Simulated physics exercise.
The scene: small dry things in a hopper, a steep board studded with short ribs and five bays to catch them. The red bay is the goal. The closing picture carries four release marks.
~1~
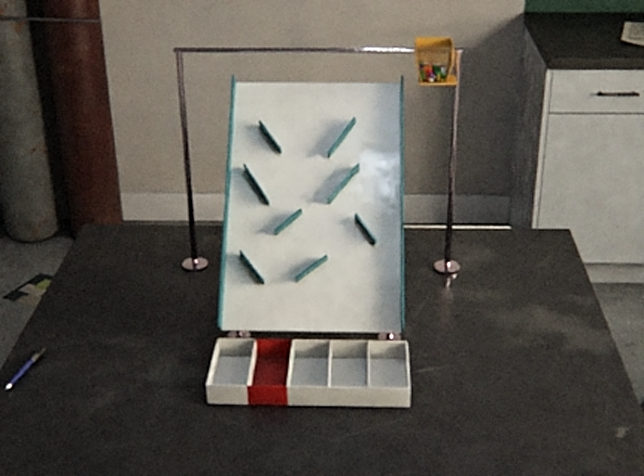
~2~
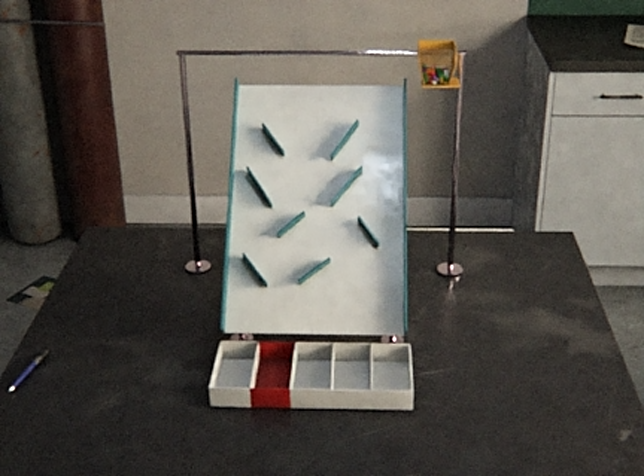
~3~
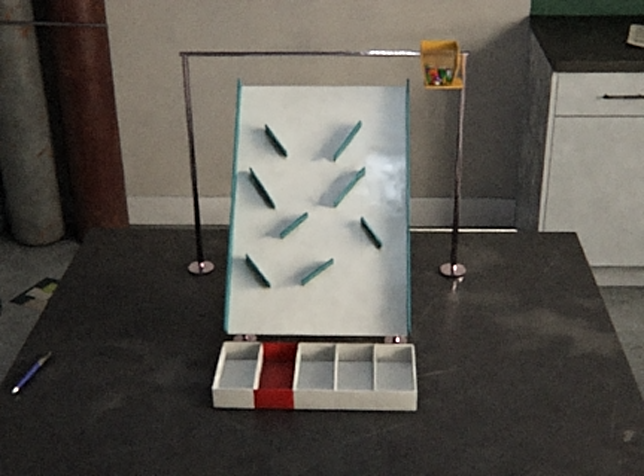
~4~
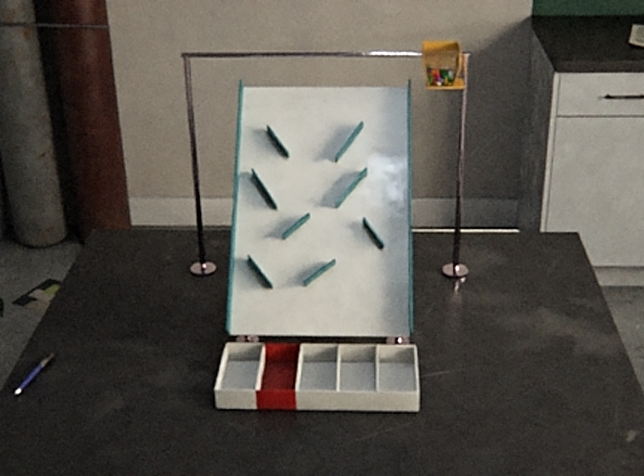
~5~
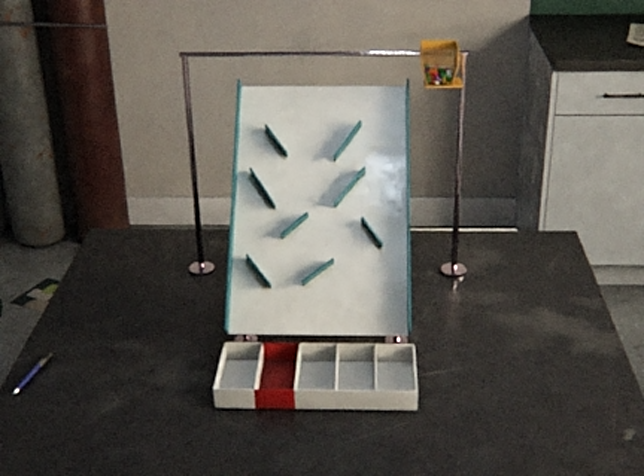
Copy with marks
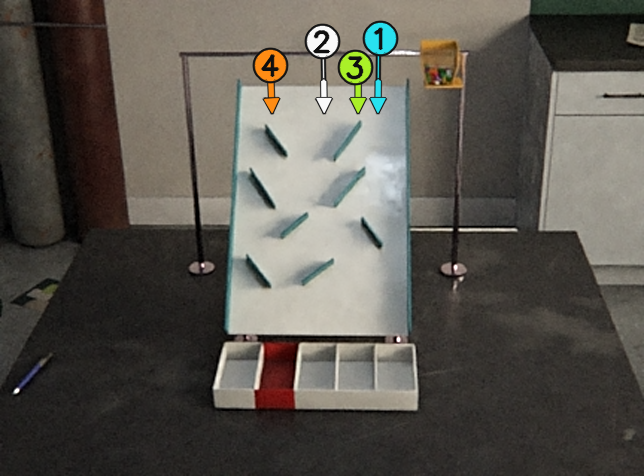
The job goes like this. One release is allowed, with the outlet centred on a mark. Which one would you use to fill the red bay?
2 beats the others.
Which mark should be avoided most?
1.
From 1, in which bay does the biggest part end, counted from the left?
The fifth.
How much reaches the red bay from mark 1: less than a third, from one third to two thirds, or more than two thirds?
Mark 1 gives less than a third.
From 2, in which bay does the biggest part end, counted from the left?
It is the second one.
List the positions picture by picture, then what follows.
The first picture shows hopper at (431, 75), jelly beans, door shut.
The second picture shows ribs (262, 123) to (283, 151), (331, 156) to (358, 120), (247, 167) to (271, 203).
The third picture shows ribs (334, 203) to (365, 167), (281, 234) to (307, 212), (362, 217) to (382, 244).
The fourth picture shows ribs (248, 255) to (271, 285), (304, 282) to (335, 259).
The fifth picture shows red bay at (275, 398), number 2 of 5 from the left.
On the marked copy, mark 1 meets the board at (378, 107); mark 2 meets the board at (324, 107); mark 3 meets the board at (358, 107); mark 4 meets the board at (271, 107).
Choosing 1, a small part in the red bay, most in other bays, a stray few outside the box.
Choosing 2, most in the red bay, about a quarter in other bays.
Choosing 3, about half in the red bay, about half in other bays, a stray few held on the board, a stray few outside the box.
Choosing 4, about half in the red bay, about a third in other bays, a small part held on the board.
